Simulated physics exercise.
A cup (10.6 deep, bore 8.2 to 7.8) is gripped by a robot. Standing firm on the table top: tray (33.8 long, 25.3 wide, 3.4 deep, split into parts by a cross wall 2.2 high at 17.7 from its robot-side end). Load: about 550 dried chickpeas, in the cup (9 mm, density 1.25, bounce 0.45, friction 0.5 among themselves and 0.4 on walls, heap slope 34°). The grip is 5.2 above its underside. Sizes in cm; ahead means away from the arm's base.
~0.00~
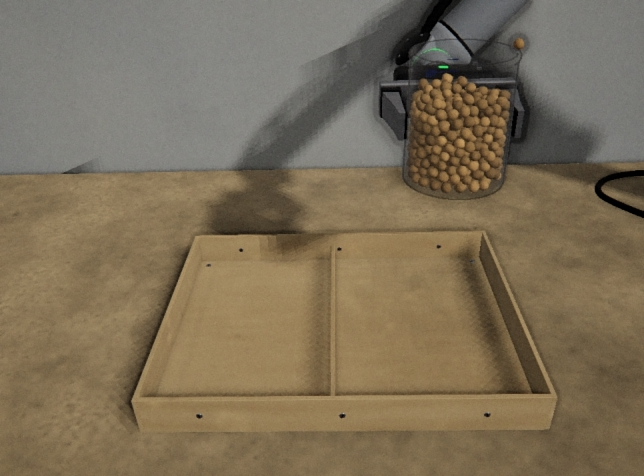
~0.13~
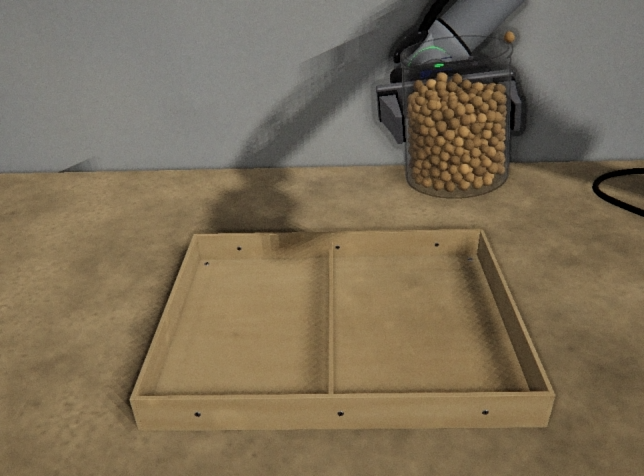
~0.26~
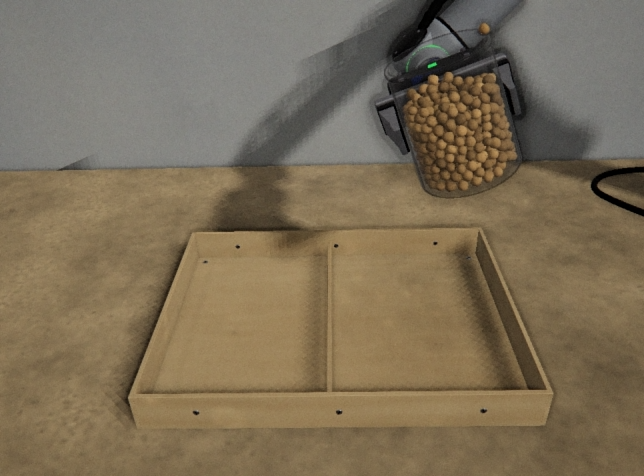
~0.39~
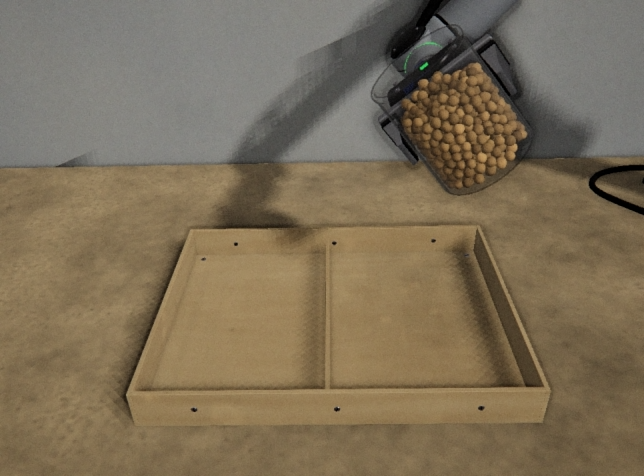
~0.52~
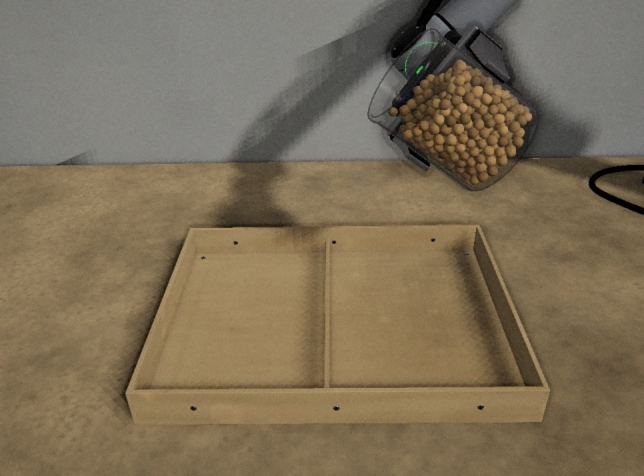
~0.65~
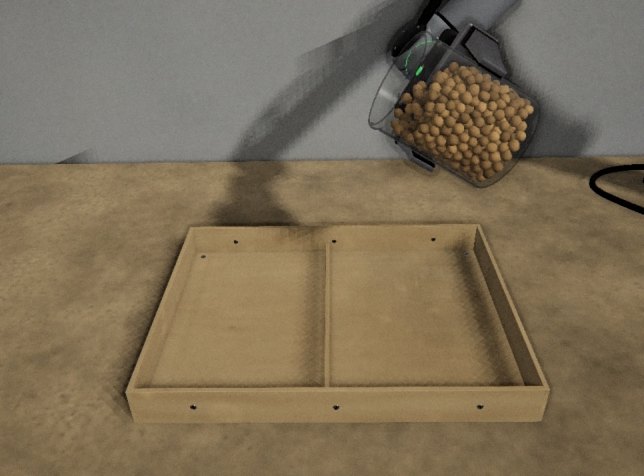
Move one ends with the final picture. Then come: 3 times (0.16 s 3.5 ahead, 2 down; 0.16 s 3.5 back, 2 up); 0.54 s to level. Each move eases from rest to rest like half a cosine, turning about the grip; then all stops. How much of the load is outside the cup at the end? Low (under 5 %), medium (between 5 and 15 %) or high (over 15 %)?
Outside the cup the share is low, under 5 %.
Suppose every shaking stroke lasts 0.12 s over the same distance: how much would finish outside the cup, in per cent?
Then about 5 per cent.
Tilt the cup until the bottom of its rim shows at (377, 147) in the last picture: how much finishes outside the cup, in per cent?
Some 20 per cent.
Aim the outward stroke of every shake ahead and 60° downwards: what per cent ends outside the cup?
About 0 per cent.
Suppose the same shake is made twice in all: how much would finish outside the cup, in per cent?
Then about 0 per cent.
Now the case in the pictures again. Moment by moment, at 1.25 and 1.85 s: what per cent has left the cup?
In turn: 0, 0.
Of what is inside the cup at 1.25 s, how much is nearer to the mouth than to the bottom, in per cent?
About 35 per cent.
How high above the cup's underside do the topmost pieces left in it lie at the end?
About 10.0 cm.
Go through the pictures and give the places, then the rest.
In the first frame, cup middle at (458, 120), level; upper third of the load around (457, 106), from x 410 to 520, top at y 45; 548 in the cup.
In the second frame, cup middle at (456, 118), tilted 6° forward; upper third of the load around (458, 105), from x 410 to 510, top at y 40.
In the third frame, cup middle at (454, 116), tilted 20° forward; upper third of the load around (460, 104), from x 410 to 510, top at y 30.
In the fourth frame, cup middle at (452, 114), tilted 39° forward; upper third of the load around (462, 101), from x 405 to 520, top at y 70.
In the fifth frame, cup middle at (452, 114), tilted 53° forward; upper third of the load around (465, 99), from x 395 to 525, top at y 65.
In the sixth frame, cup middle at (453, 113), tilted 59° forward; upper third of the load around (466, 97), from x 395 to 525, top at y 70; 548 in the cup.
After 1.25 s, tilted 59° forward, highest piece 24 above the table; 547 in the cup, 1 in the robot-side part.
After 1.85 s, tilted 35° forward, highest piece 25 above the table; 546 in the cup, 1 in the robot-side part, 1 in the far-side part.
After 2.35 s, level, highest piece 27 above the table; 546 in the cup, 1 in the robot-side part, 1 in the far-side part.
After 3.40 s, level, highest piece 27 above the table; 546 in the cup, 1 in the robot-side part, 1 in the far-side part.
At rest, 546 in the cup, 1 in the robot-side part, 1 in the far-side part. That is 0 % outside the cup.
